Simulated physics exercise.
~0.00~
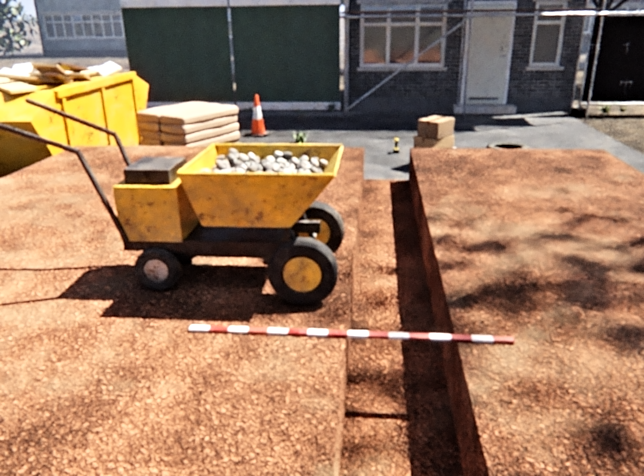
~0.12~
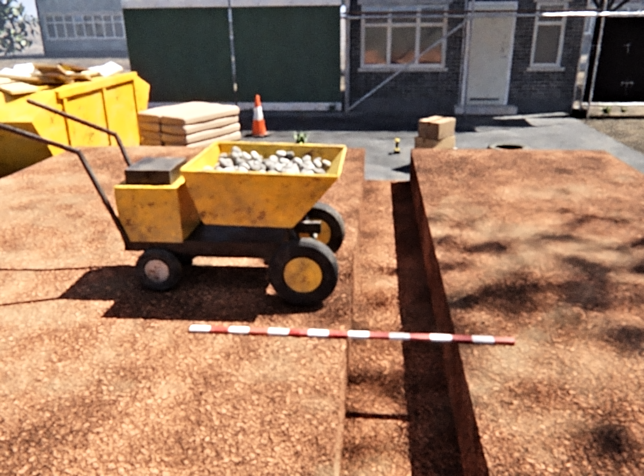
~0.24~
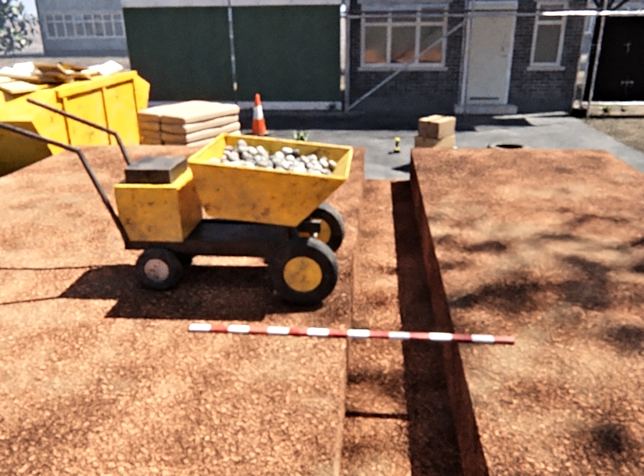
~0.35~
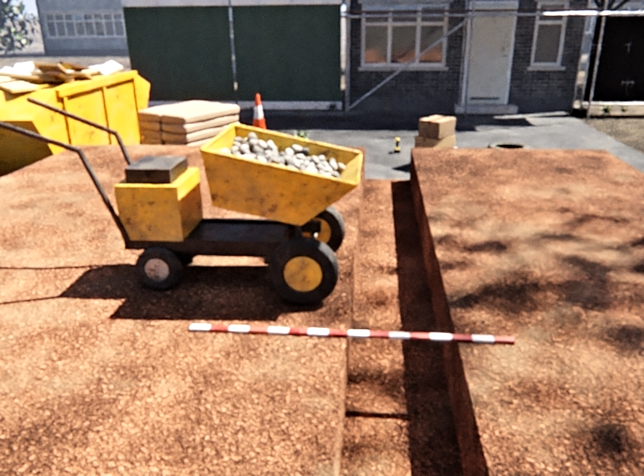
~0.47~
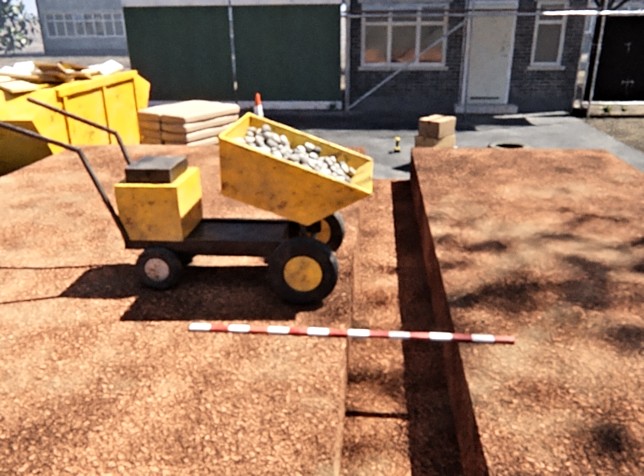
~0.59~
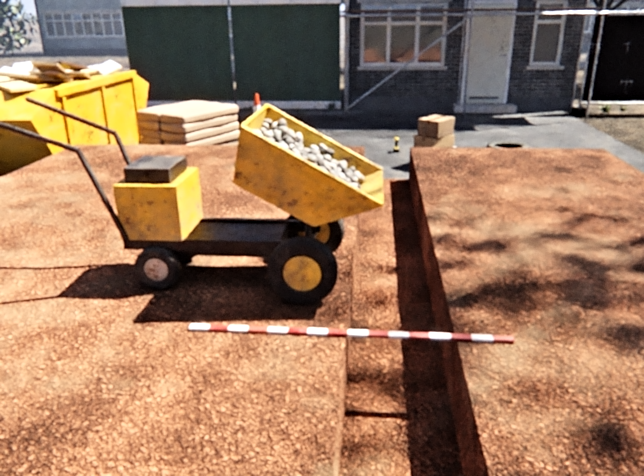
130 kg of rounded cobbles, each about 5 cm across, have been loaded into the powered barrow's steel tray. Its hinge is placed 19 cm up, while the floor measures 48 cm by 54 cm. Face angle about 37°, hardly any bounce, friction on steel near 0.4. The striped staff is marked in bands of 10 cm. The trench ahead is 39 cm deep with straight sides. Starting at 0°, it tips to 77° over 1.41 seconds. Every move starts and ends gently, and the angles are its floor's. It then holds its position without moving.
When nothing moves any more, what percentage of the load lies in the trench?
66 %.
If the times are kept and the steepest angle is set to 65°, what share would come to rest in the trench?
Roughly 70% would end there.
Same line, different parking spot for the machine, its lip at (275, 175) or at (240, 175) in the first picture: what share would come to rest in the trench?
Near 100 then near 90 percent.
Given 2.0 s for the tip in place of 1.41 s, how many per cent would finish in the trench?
Then about 70 per cent.
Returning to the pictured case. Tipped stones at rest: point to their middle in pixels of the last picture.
Somewhere around (428, 325) in the last picture.
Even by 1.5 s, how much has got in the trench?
Around 40 per cent of it.
After 1.1 s the floor is at 65°; 99 % in the tray, 1 % in the trench; the foremost stones are at (423, 242).
After 1.5 s the floor is at 77°; 37 % in the tray, 38 % in the trench, 25 % past the trench; the foremost stones are at (524, 280).
After 1.9 s the floor is at 77°; 9 % in the tray, 56 % in the trench, 34 % past the trench; the foremost stones are at (592, 277).
After 3.8 s the floor is at 77°; 0 % in the tray, 66 % in the trench, 34 % past the trench; the foremost stones are at (638, 276).
